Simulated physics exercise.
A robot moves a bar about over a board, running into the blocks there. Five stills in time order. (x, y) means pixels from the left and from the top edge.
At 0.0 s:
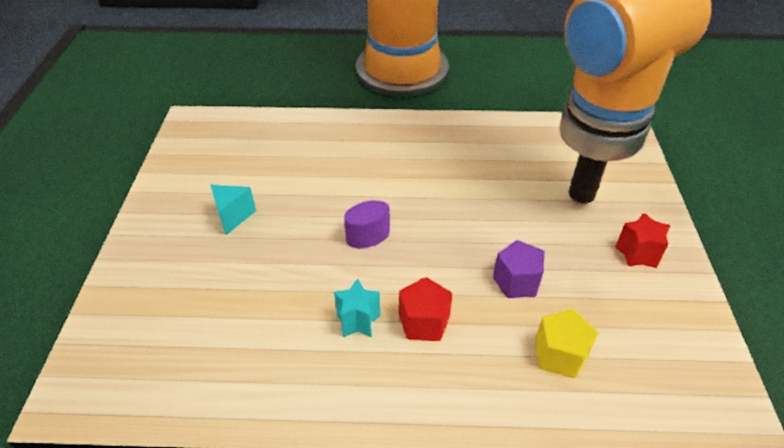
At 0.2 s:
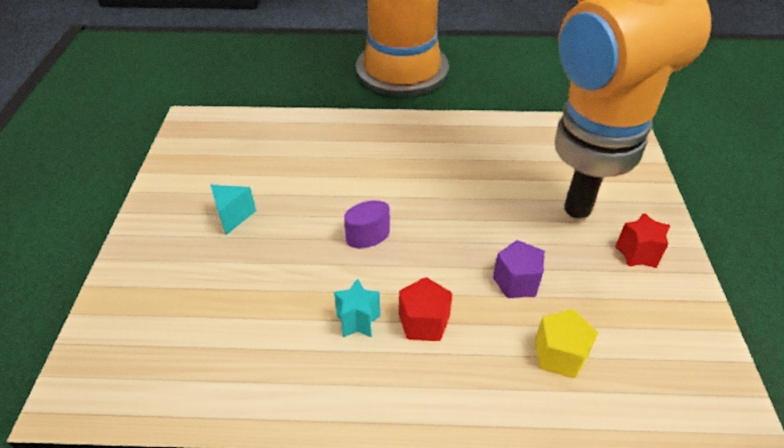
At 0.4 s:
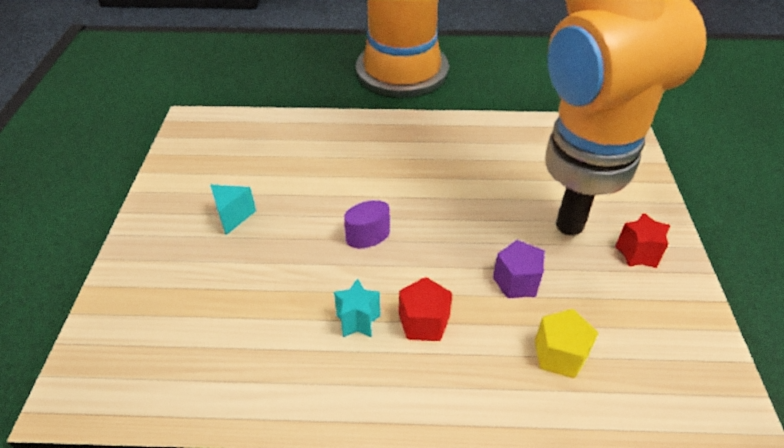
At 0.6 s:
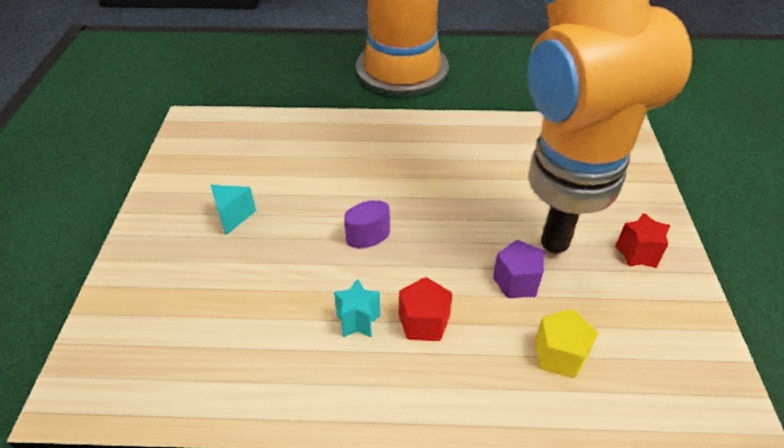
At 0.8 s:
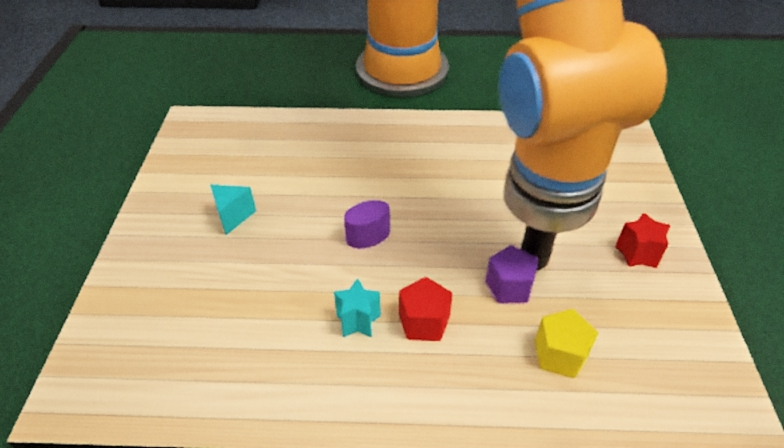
Robot arm lowering its black bar down and left across a wooden board, nudging a purple block slightly among colourful blocks.
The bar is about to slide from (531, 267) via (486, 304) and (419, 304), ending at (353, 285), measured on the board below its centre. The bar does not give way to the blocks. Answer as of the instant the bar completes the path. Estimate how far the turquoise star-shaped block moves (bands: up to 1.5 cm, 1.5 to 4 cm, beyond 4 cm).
Under 1.5 cm.
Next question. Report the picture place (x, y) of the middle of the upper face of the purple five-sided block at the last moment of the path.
The centre of its top face lies at (444, 319).
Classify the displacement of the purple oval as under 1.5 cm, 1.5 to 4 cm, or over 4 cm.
The smallest band: Under 1.5 cm.
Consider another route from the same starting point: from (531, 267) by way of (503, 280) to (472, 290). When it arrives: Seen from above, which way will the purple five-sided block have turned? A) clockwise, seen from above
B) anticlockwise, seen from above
It's B.
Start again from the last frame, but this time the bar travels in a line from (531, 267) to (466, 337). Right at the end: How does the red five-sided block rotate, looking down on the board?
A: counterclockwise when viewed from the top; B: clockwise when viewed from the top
I choose B.
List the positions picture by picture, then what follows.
The first frame shows lower end of the bar (582, 195), tops of blocks, turquoise star-shaped block (356, 297), purple oval (367, 212), red five-sided block (426, 298), purple five-sided block (523, 257).
The second frame shows bar (577, 210), blocks as before.
The third frame shows bar (570, 226), blocks as before.
The fourth frame shows bar (555, 243), blocks as before.
The fifth frame shows bar (533, 260), turquoise star-shaped block (356, 297), purple oval (367, 212), red five-sided block (426, 298), purple five-sided block (515, 263).
What follows on the original path. One third of the way, bar (488, 297); red five-sided block (412, 303), turned 10° clockwise; purple five-sided block (464, 301).
Two thirds of the way, bar (419, 296); red five-sided block (393, 314), turned 55° clockwise; purple five-sided block (444, 319), turned 20° anticlockwise.
At the end, bar (352, 278); turquoise star-shaped block not moved; purple oval not moved; red five-sided block (393, 314), turned 55° clockwise; purple five-sided block (444, 319), turned 20° anticlockwise.
